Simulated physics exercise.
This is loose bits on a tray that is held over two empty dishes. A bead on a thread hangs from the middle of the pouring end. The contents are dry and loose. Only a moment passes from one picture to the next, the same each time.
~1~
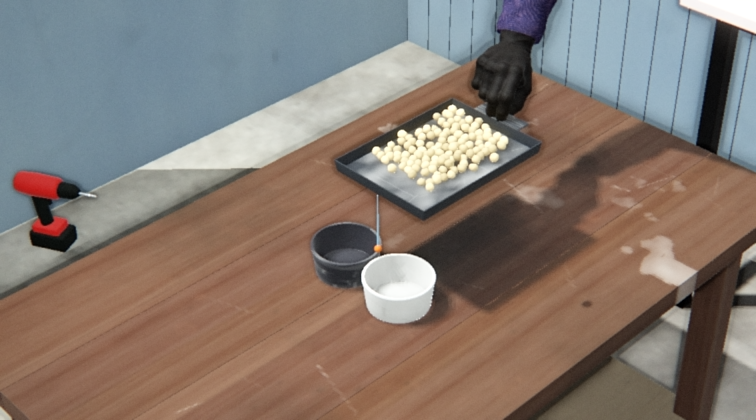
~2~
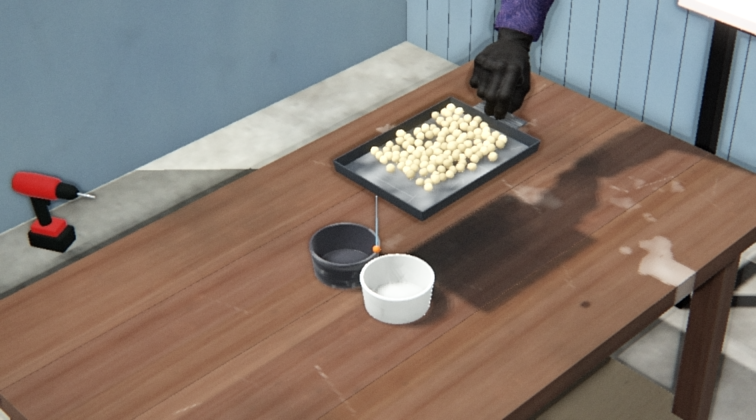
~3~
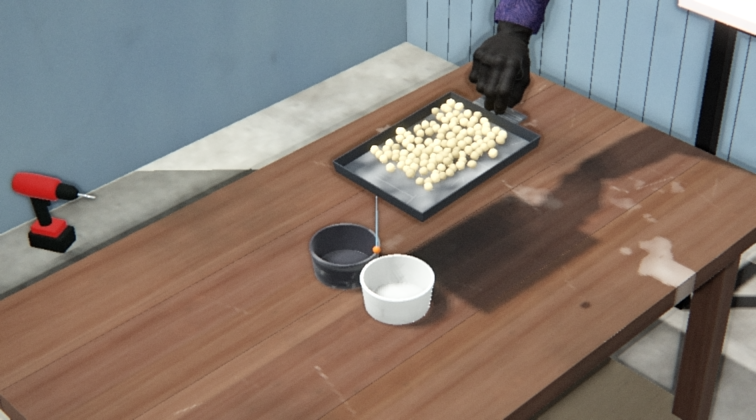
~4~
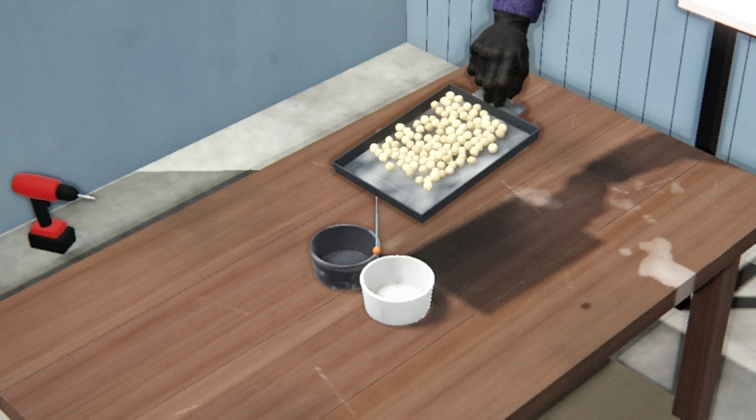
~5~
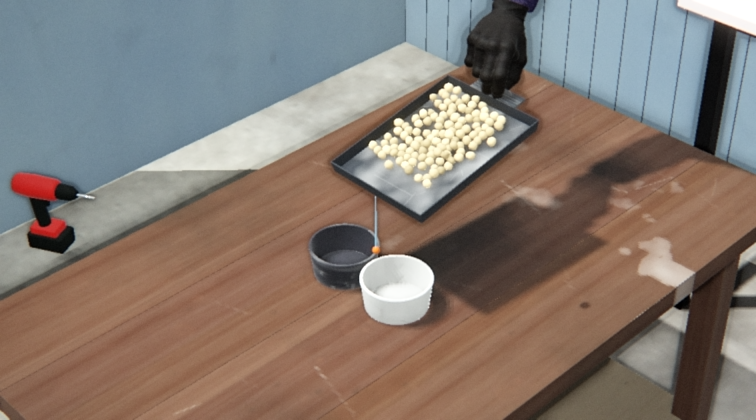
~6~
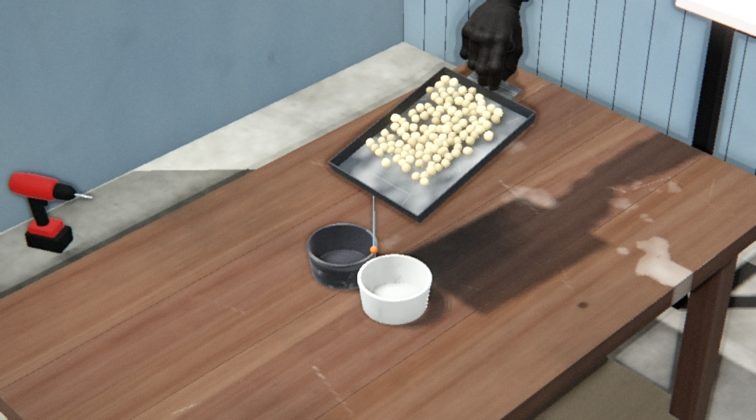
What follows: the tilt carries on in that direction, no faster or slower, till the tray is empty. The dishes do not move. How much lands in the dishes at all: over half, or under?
Caught overall: Only the smaller part.
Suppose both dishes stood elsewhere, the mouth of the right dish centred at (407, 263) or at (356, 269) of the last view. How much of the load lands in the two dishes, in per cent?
In turn 0 and 30 in a hundred.
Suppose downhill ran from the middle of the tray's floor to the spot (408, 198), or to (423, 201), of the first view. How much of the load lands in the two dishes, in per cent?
Roughly 40 per cent, and 60 per cent.
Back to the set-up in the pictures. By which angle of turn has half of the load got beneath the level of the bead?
At some 115 degrees.
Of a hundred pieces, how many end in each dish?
Left dish: 0 %, right dish: 20 %.
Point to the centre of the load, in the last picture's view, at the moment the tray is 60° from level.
Close to (386, 161).
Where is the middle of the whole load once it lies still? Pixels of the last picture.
Around (335, 317).
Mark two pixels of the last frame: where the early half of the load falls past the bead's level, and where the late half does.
At about (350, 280), then at (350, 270).
Soon, tray tipped steeply; all on the tray.
A while on, tray tipped right over; nearly all on the tray; a stray few outside both; a stray few in the air.
Towards the end, tray tipped past a quarter turn; about a quarter in the right dish; a stray few in the left dish; most outside both.
Finally, tray tipped past a quarter turn; about a quarter in the right dish; a stray few in the left dish; most outside both.
